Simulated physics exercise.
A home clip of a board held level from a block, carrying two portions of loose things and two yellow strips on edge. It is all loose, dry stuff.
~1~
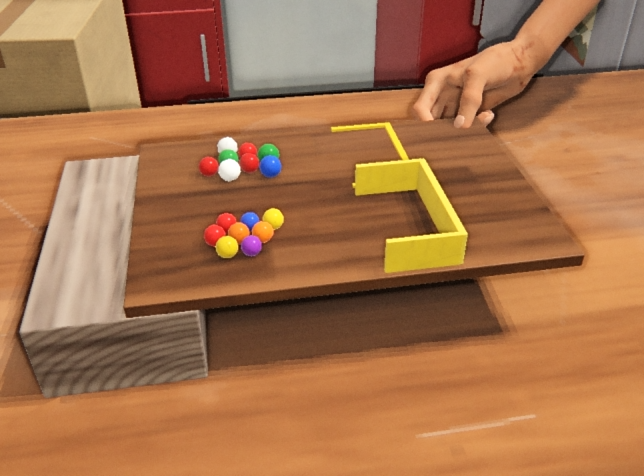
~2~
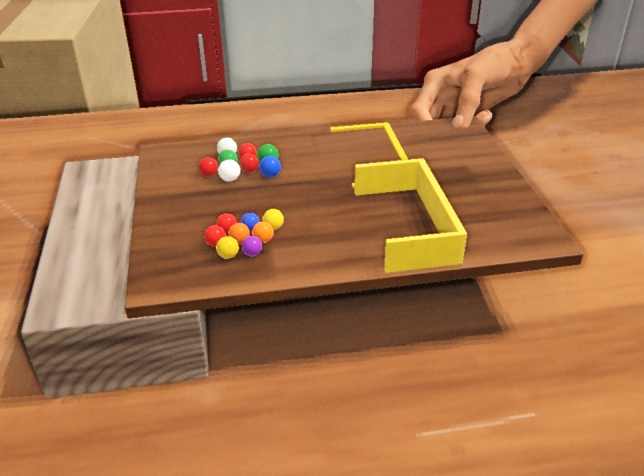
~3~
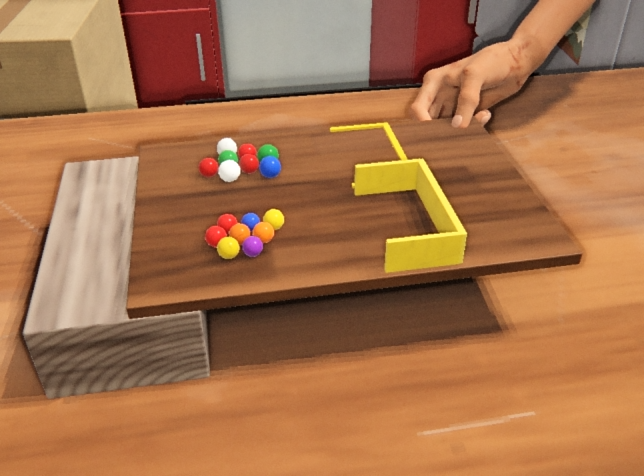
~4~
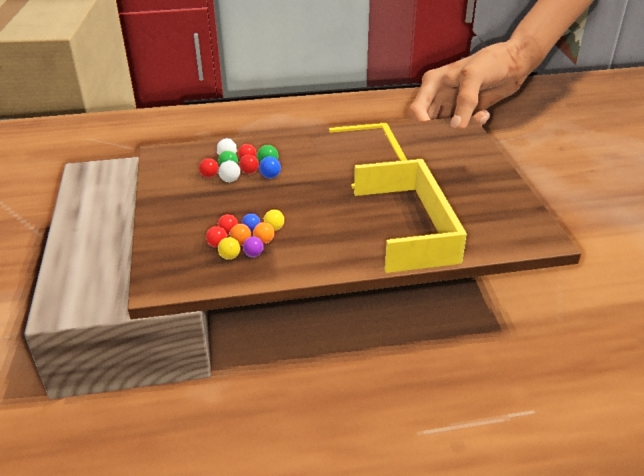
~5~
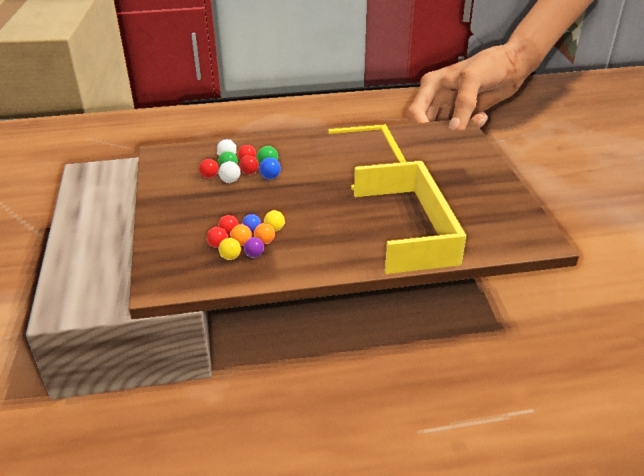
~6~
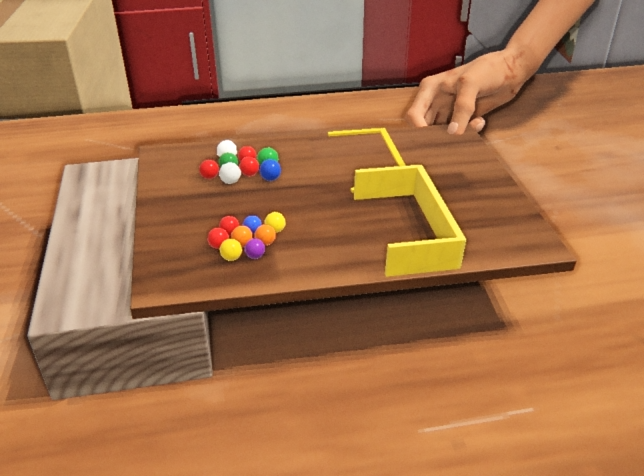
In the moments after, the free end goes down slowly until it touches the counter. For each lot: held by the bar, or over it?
The nearer lot piles up behind the barrier and the farther lot jumps the barrier.
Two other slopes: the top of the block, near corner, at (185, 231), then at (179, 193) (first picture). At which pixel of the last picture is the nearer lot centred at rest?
At about (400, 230), and at (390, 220).
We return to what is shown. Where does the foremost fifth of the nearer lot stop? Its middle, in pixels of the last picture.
Close to (417, 258).
Then, 0.25 s later than the last frame, board sloping at 6°; nearer lot where it was; farther lot where it was.
Then, 0.57 s later than the last frame, board sloping at 12°; nearer lot on its way down; farther lot on its way down.
Then, 0.91 s later than the last frame, board resting at 14°; nearer lot has reached its bar; farther lot every one past its bar.
When it is over, board resting at 14°; nearer lot gathered behind its bar; farther lot every one past its bar.
